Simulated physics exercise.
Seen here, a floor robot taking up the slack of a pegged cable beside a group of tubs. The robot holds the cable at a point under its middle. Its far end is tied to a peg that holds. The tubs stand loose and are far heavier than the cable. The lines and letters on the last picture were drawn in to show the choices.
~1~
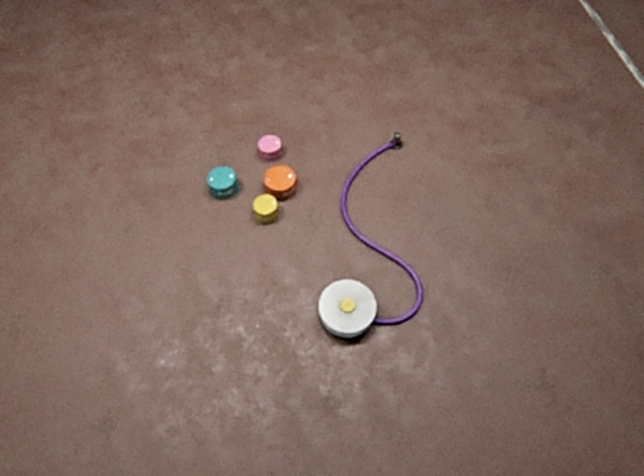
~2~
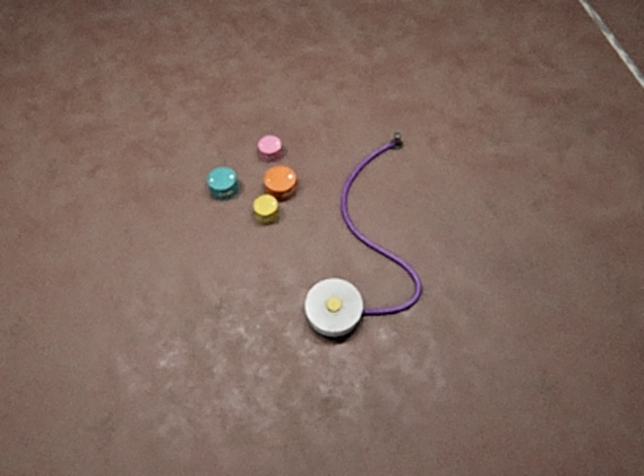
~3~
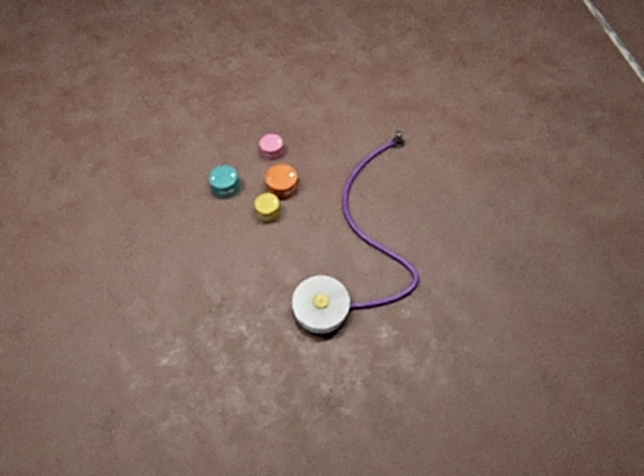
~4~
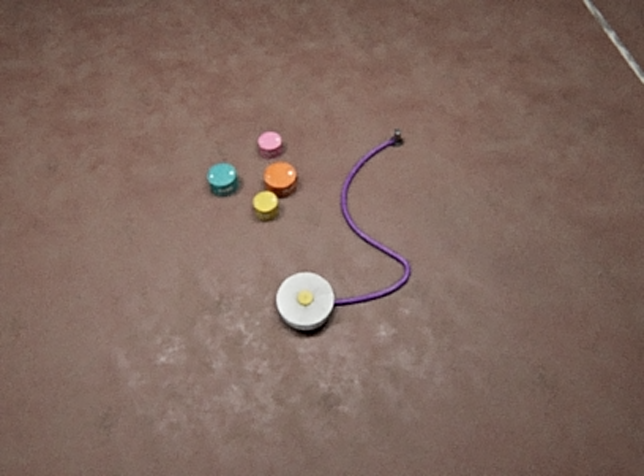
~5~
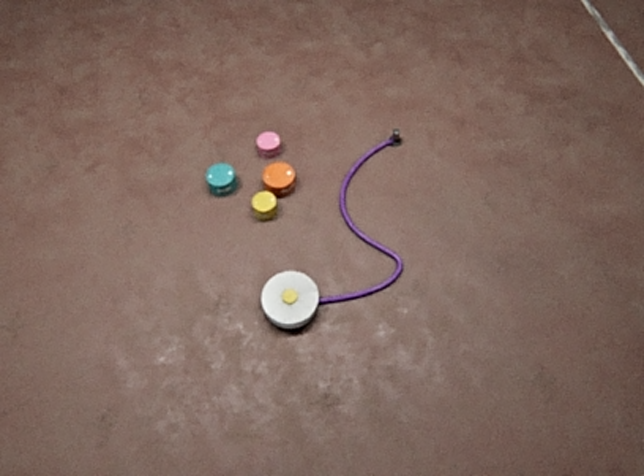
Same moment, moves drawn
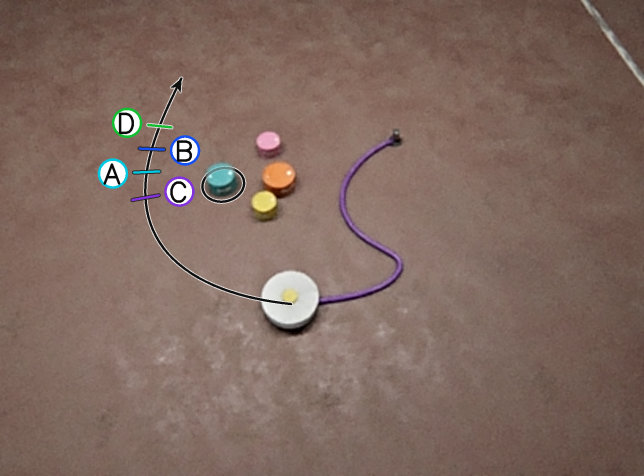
The clip opens on a brown floor where a round white device with a yellow center sits below four small colored tubs, joined to a curving purple cable pegged at its upper end. The device slides slowly left, drawing the cable's lower bend leftward and flattening it, while the tubs stay put.
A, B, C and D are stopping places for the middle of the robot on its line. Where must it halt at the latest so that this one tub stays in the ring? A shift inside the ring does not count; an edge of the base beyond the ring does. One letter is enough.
The farthest safe stop is B.
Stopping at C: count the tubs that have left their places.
By then, none.
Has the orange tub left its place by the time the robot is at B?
No.
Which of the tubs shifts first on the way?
The yellow tub.
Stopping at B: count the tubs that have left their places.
One.
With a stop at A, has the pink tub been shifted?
No.
On the copy, A at (147, 172); B at (152, 149); C at (145, 198); D at (160, 126); the ring at (223, 185); the route from (291, 304) via (147, 211) to (181, 78).
On B. First, robot (194, 272); turquoise tub (222, 180).
Then, robot (144, 206); turquoise tub (222, 180).
Finally, robot (149, 144); yellow tub (257, 192); turquoise tub (222, 180); the turquoise tub is still in its ring.
By contrast, A is safe but short; C is safe but short; D drags the ringed tub to (232, 164).
